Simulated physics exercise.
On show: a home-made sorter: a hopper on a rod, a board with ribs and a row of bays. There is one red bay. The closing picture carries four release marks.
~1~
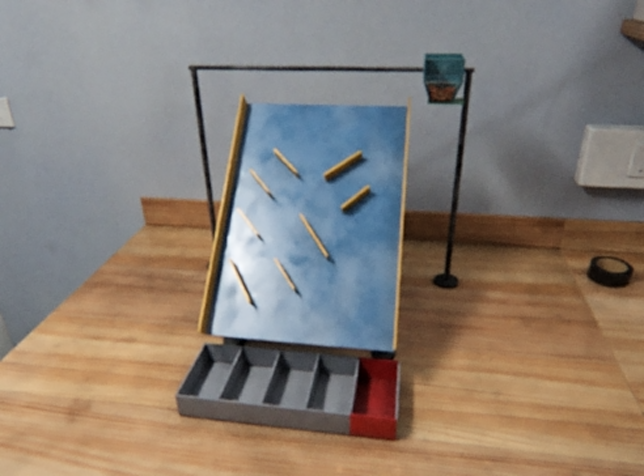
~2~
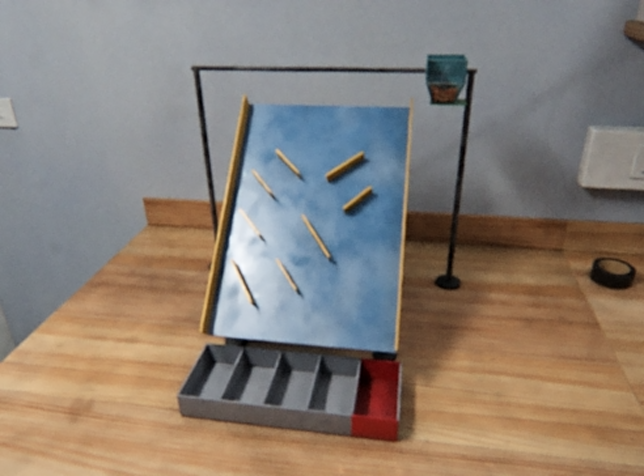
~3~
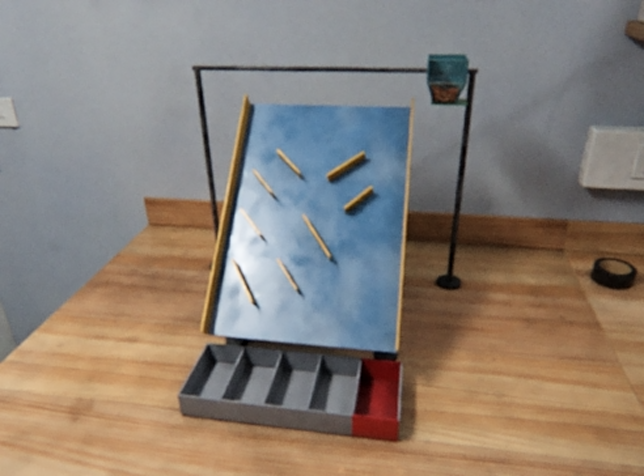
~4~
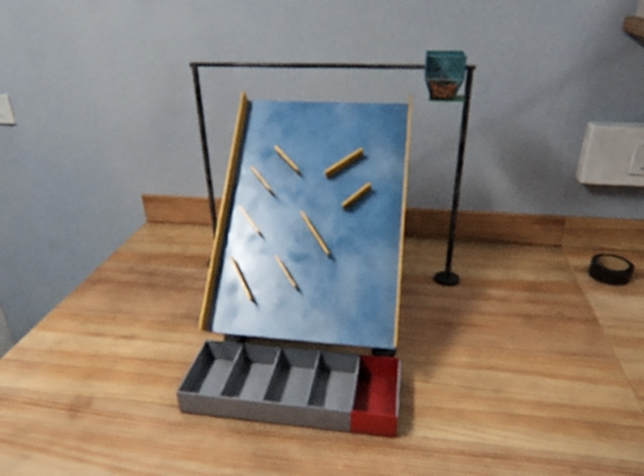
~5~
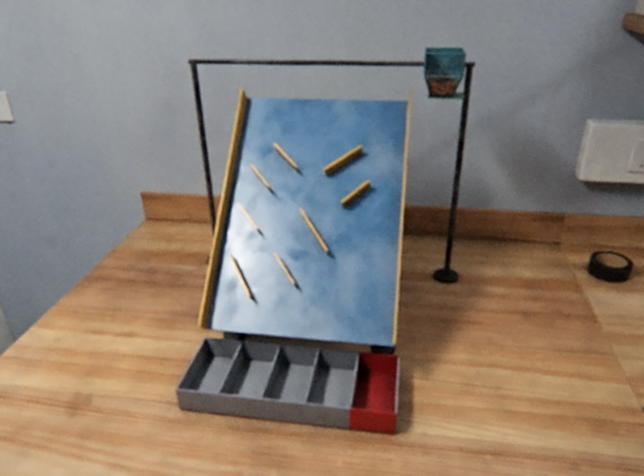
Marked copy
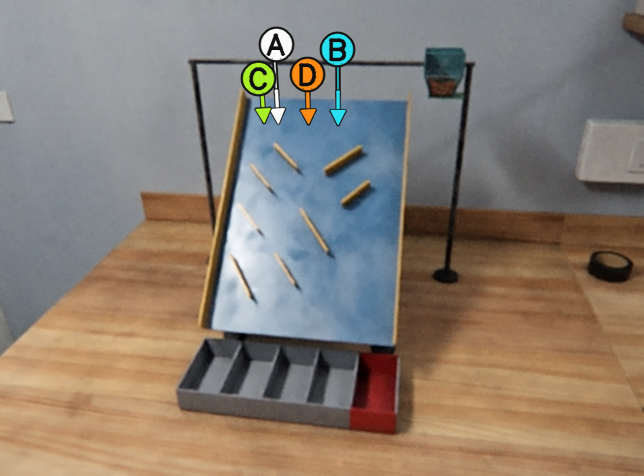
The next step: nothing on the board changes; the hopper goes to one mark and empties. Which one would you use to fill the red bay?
The answer is mark D.
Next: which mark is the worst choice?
That is mark C.
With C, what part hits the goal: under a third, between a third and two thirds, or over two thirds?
It is under a third.
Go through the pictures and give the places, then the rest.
Hopper at (441, 92), clay pellets, door shut, in the first picture.
Ribs (276, 149) to (298, 173), (326, 176) to (363, 152), (252, 170) to (271, 193), in the second picture.
Ribs (344, 208) to (372, 187), (241, 209) to (260, 235), (303, 215) to (330, 256), in the third picture.
Ribs (230, 256) to (250, 299), (275, 256) to (295, 286), in the fourth picture.
Red bay at (373, 420), number 5 of 5 from the left, in the fifth picture.
On the marked copy, mark A meets the board at (277, 118); mark B meets the board at (338, 119); mark C meets the board at (263, 117); mark D meets the board at (308, 118).
If A is chosen, about a third in the red bay, about half in other bays, a small part outside the box.
If B is chosen, about a third in the red bay, about two thirds in other bays, a stray few outside the box.
If C is chosen, a stray few in the red bay, nearly all in other bays, a small part outside the box.
If D is chosen, most in the red bay, about a quarter in other bays.
